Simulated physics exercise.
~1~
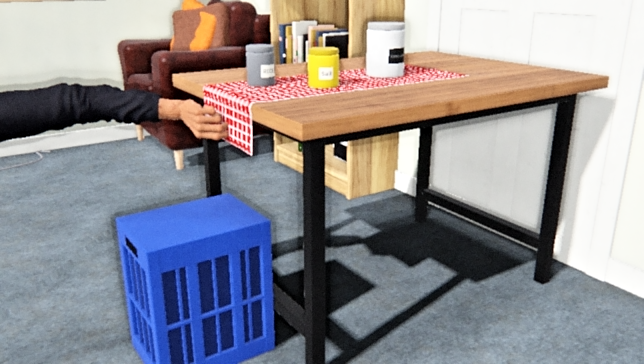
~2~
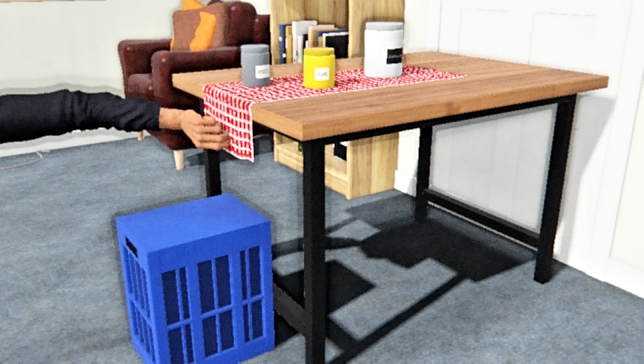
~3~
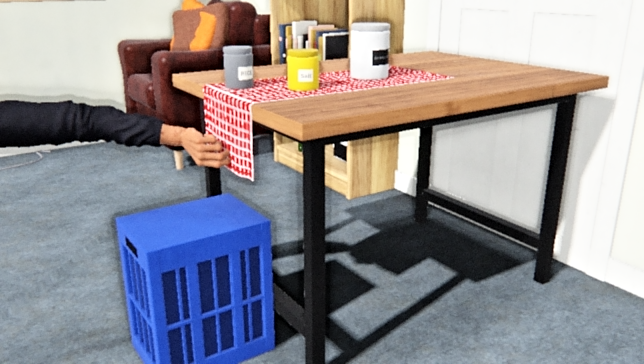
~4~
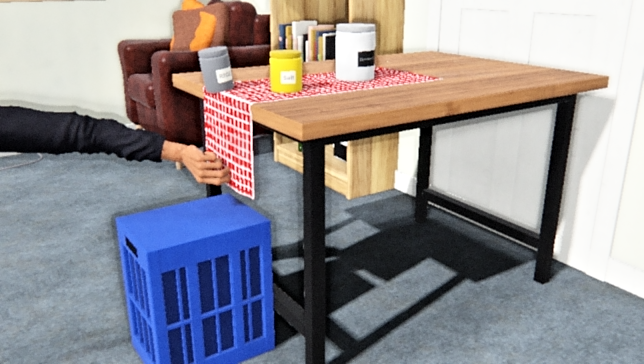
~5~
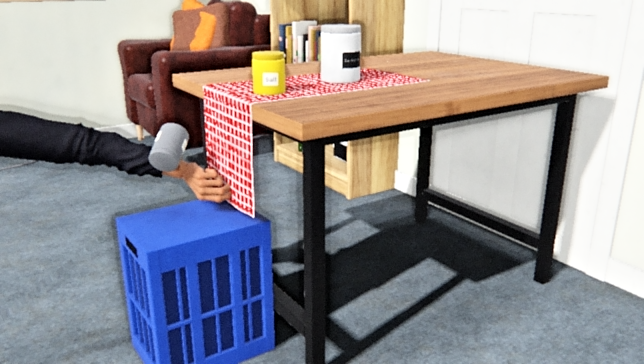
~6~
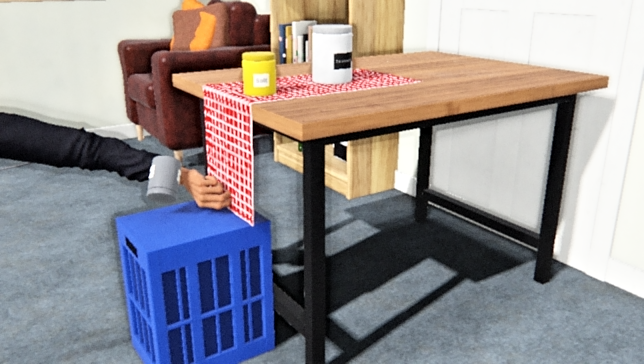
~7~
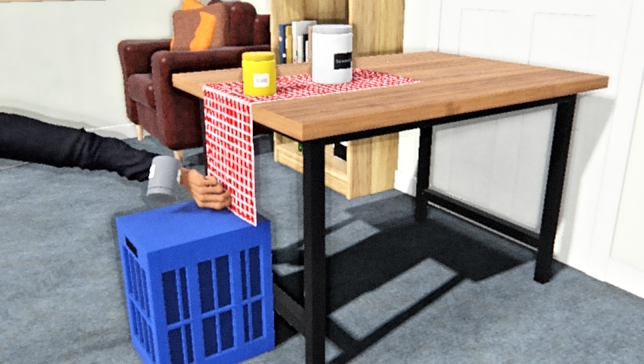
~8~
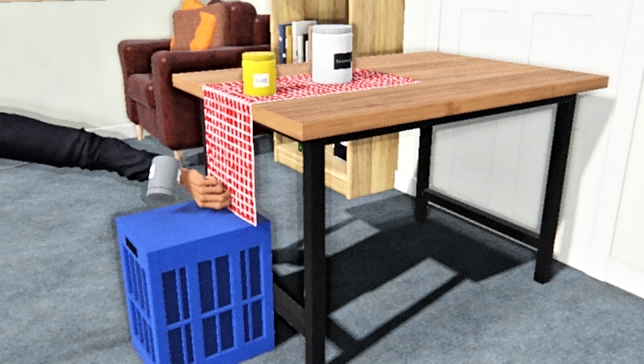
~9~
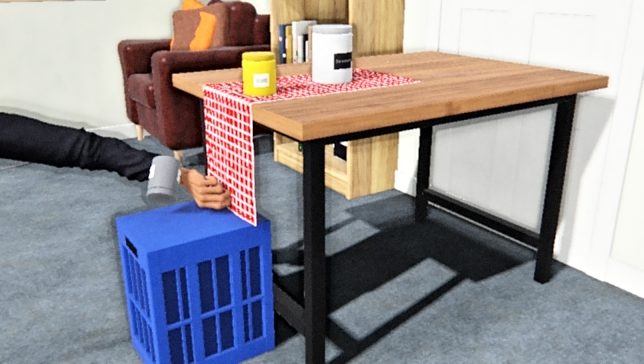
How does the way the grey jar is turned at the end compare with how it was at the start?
At the start the grey jar is upright on the table, and by the end it is upside down, off the table's edge near the hand.
